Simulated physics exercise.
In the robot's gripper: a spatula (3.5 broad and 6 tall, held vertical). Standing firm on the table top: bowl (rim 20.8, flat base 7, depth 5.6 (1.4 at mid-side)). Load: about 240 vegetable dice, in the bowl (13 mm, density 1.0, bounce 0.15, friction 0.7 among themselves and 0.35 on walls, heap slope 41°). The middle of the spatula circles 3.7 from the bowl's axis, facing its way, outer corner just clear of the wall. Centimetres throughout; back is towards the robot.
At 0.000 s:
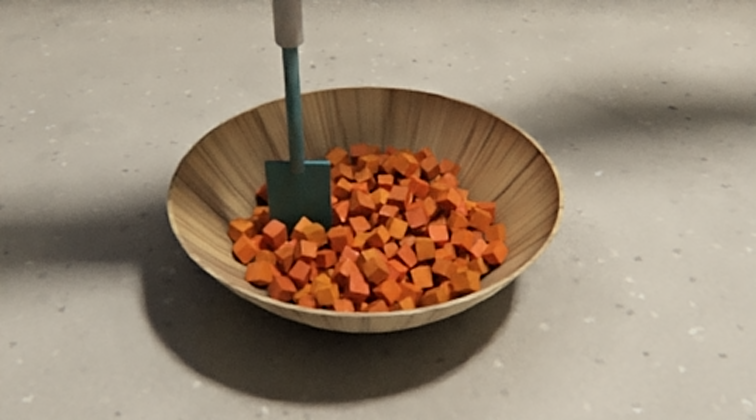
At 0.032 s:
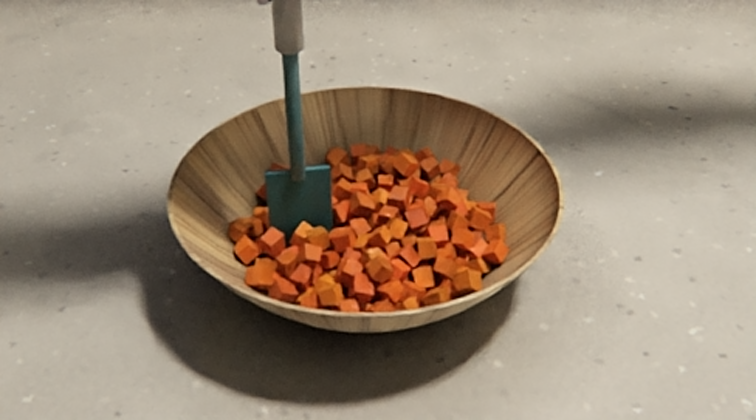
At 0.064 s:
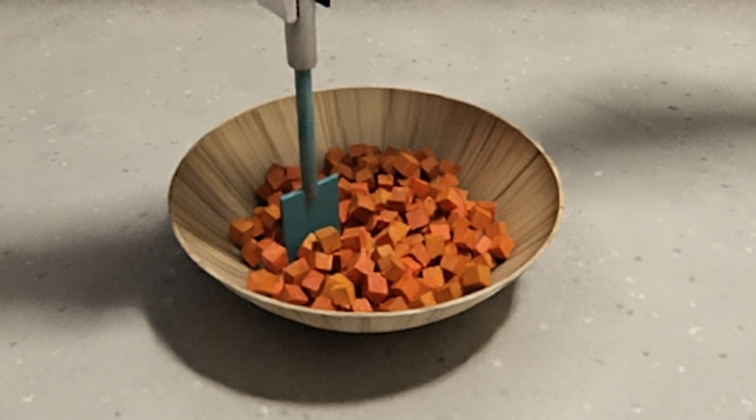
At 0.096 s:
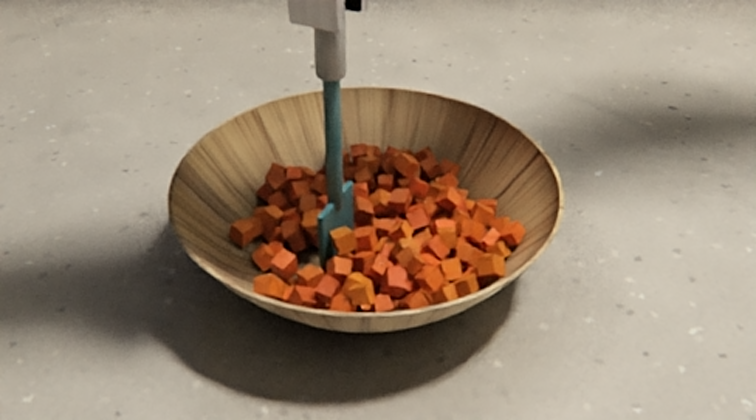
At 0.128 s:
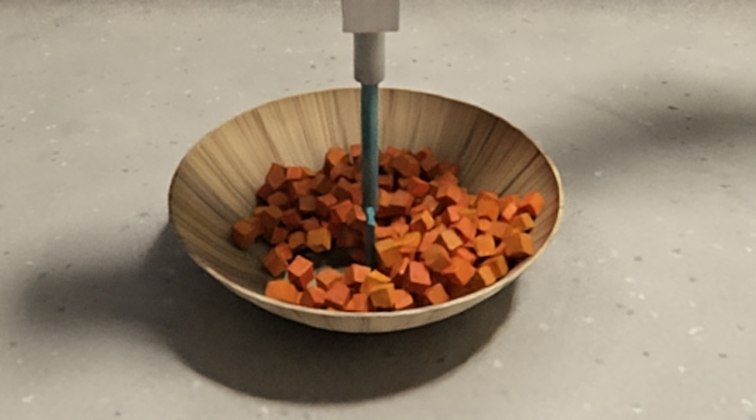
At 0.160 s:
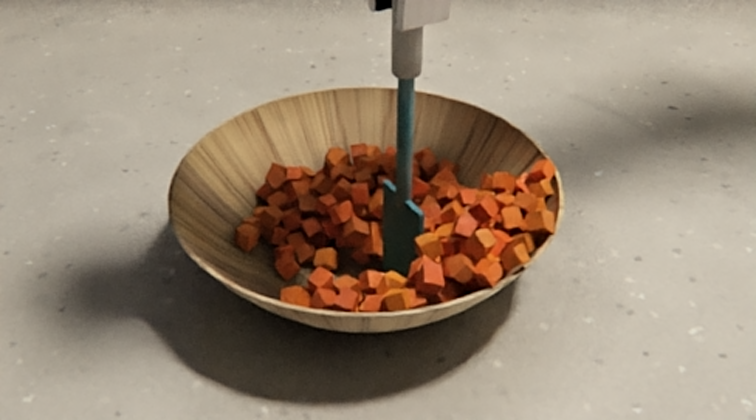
A robot gripper sweeps a teal spatula rightward through orange cubes in a wooden bowl.
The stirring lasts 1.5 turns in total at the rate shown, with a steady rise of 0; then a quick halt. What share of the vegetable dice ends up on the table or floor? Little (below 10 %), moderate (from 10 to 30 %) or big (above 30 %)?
Share on the table or floor: Moderate (from 10 to 30 %).
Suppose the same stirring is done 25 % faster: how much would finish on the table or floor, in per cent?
Then about 25 per cent.
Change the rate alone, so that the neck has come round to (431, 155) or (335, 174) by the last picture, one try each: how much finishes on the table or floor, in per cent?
About 25 and 10 per cent.
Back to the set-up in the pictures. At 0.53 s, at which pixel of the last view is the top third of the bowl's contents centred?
Around (299, 275).
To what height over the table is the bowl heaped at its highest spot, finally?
About 6.0 cm.
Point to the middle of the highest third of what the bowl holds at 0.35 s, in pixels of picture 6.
Near (341, 132).
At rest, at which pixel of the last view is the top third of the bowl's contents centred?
At about (448, 183).
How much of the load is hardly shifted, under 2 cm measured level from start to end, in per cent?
Some 0 per cent.
By 0.35 s, 282° round, highest piece 7 above the table; 211 in the bowl, 18 on the table or floor, 6 in flight or on the tool.
By 0.53 s, 82° round, highest piece 7 above the table; 207 in the bowl, 27 on the table or floor, 1 in flight or on the tool.
By 0.82 s, 180° round, highest piece 6 above the table; 202 in the bowl, 33 on the table or floor.
By 1.52 s, 180° round, highest piece 6 above the table; 202 in the bowl, 33 on the table or floor.
Final count, 202 in the bowl, 33 on the table or floor. That is 14 % on the table or floor.
